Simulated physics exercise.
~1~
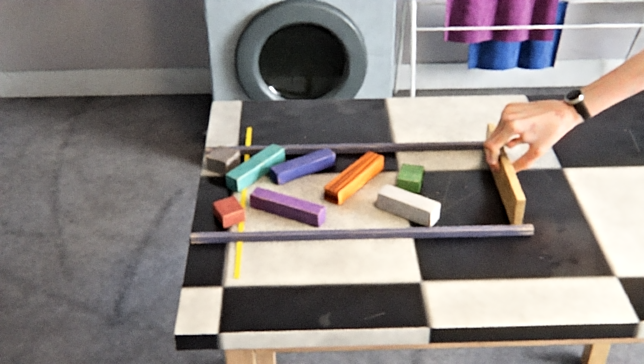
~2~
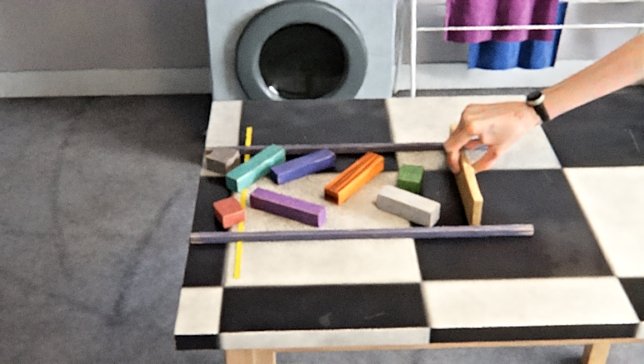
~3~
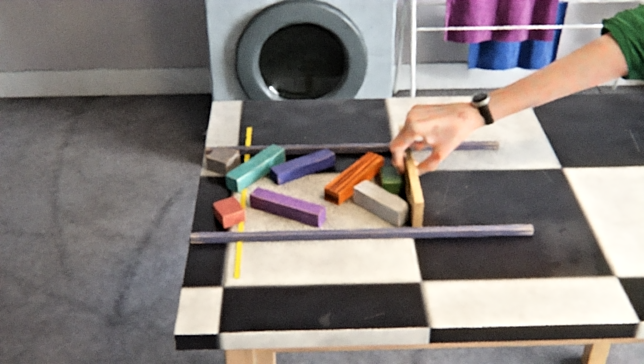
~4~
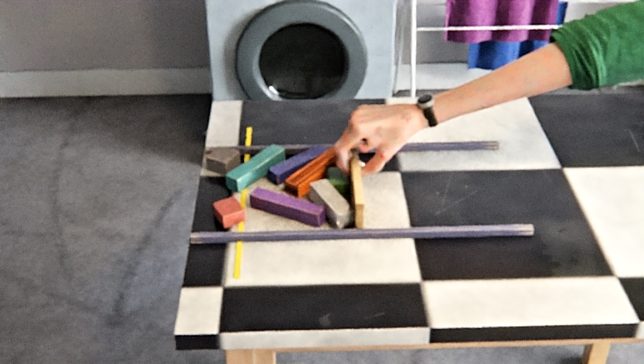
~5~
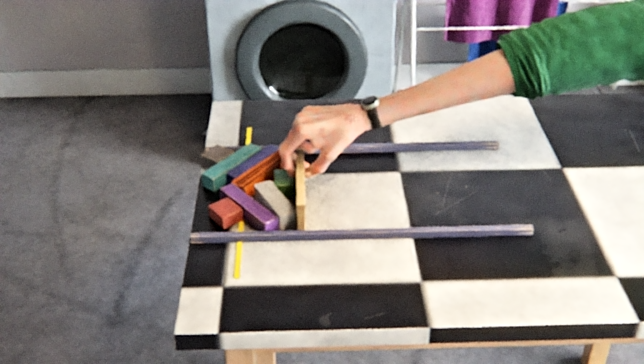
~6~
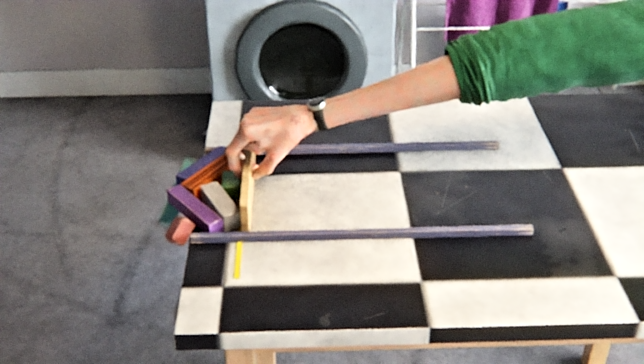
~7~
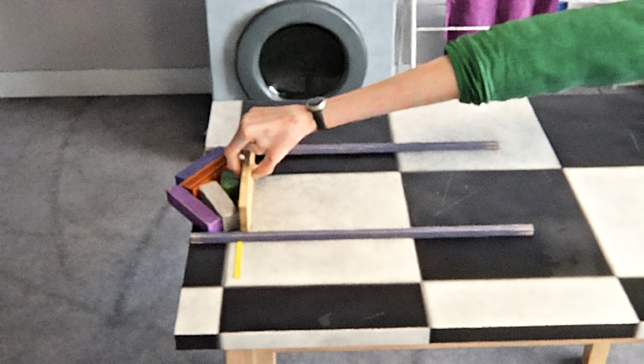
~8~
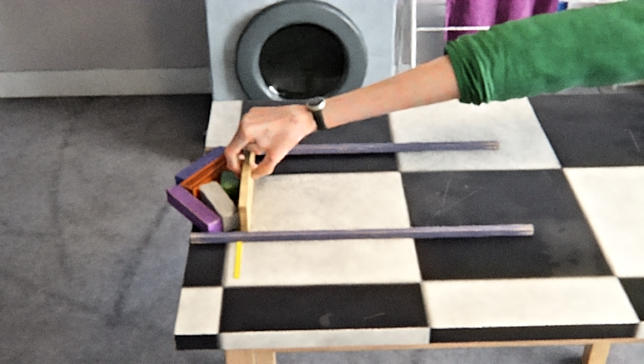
A hand swept a jumble of colourful blocks leftward across a checkered table with an upright board, bunching them together until the grey, turquoise and red ones dropped off the left edge, and the board stopped with the rest crowded there, some overhanging.
